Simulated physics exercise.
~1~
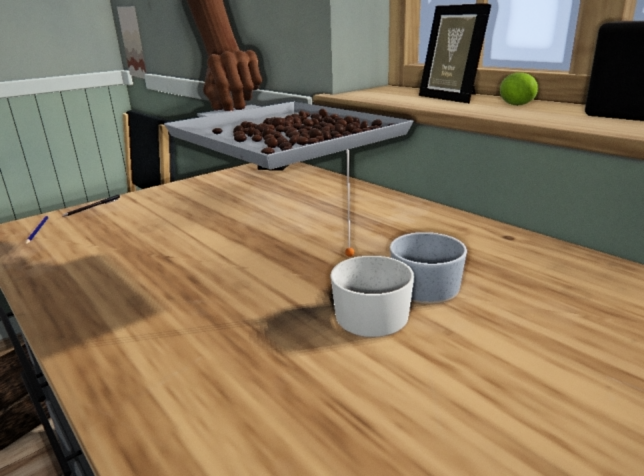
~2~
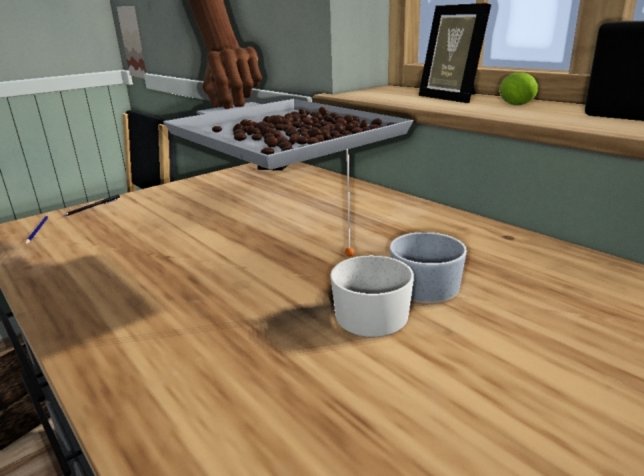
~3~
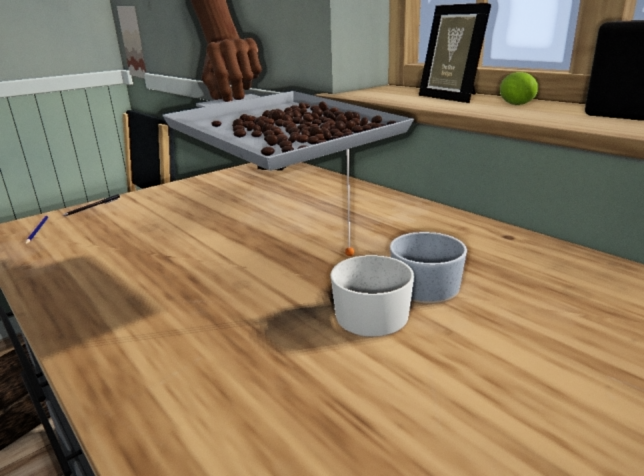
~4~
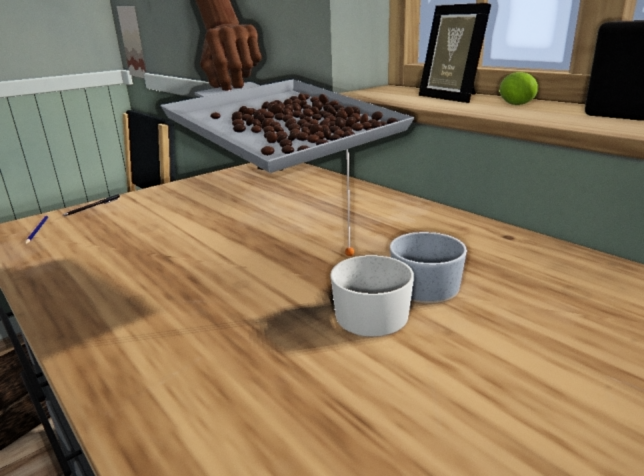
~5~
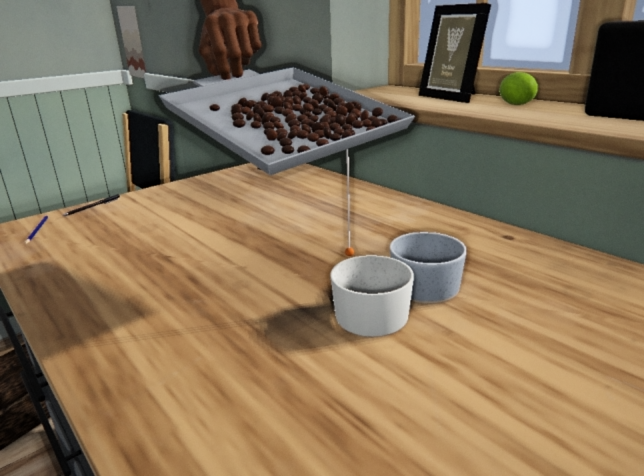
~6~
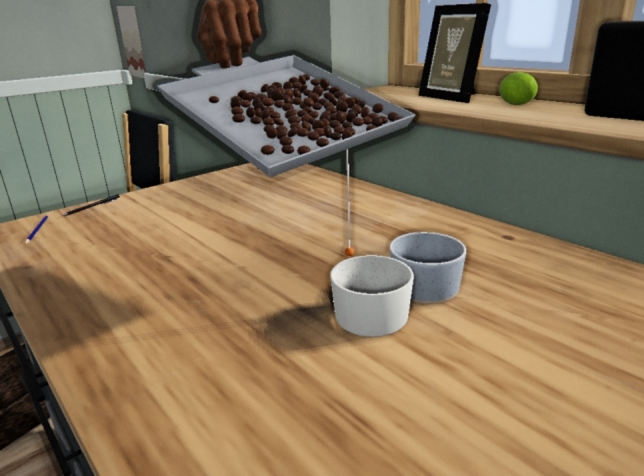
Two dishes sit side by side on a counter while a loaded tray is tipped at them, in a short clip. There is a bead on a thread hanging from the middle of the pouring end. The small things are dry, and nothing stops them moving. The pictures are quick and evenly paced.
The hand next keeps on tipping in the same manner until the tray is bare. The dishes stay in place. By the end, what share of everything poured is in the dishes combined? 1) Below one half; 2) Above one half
Below one half.
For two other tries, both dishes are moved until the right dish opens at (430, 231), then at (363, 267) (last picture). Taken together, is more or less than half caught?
So that's a lesser portion the first time round, a greater portion the second.
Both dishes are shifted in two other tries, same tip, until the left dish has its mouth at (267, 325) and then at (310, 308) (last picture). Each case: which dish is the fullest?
First try: The right-side dish; second try: The left-side dish.
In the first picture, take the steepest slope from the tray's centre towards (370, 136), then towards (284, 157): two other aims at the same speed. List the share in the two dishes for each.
70 % and 0 %, roughly.
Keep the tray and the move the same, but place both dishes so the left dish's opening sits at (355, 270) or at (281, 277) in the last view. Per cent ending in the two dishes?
First placement: 30 per cent; second placement: 10 per cent.
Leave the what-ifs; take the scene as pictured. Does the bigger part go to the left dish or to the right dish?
The one you want is the left of the two.
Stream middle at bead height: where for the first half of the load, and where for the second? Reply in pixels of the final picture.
For the early half I get (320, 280), and for the late half (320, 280).
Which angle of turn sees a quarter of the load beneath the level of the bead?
Tilt: Around 75 degrees.
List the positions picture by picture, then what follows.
The first frame shows corners of the pouring end near (269, 153) and (407, 121), level; middle of the load near (308, 130), flat chocolate drops; left dish near (402, 307); right dish near (457, 277); bead on its thread near (350, 252).
The second frame shows corners of the pouring end near (269, 154) and (407, 120), level; middle of the load near (308, 129).
The third frame shows corners of the pouring end near (269, 155) and (407, 119), tipped barely, lowest at the left corner; middle of the load near (308, 125).
The fourth frame shows corners of the pouring end near (270, 158) and (408, 117), tipped a little, lowest at the left corner; middle of the load near (308, 120).
The fifth frame shows corners of the pouring end near (270, 161) and (408, 116), tipped a little, lowest at the left corner; middle of the load near (308, 116).
The sixth frame shows corners of the pouring end near (270, 163) and (409, 114), tipped clearly, lowest at the left corner; middle of the load near (308, 111); left dish near (401, 307); right dish near (457, 276).
Shortly afterwards, tray tipped steeply; the bulk on the tray; only a few outside both; a little in the air.
Next, tray tipped right over; a little on the tray; near a quarter in the left dish; near half outside both; a little in the air.
Some moments later, tray tipped past a quarter turn; near a quarter in the left dish; the bulk outside both.
In the end, tray tipped past a quarter turn; near a quarter in the left dish; none at all in the right dish; the bulk outside both.
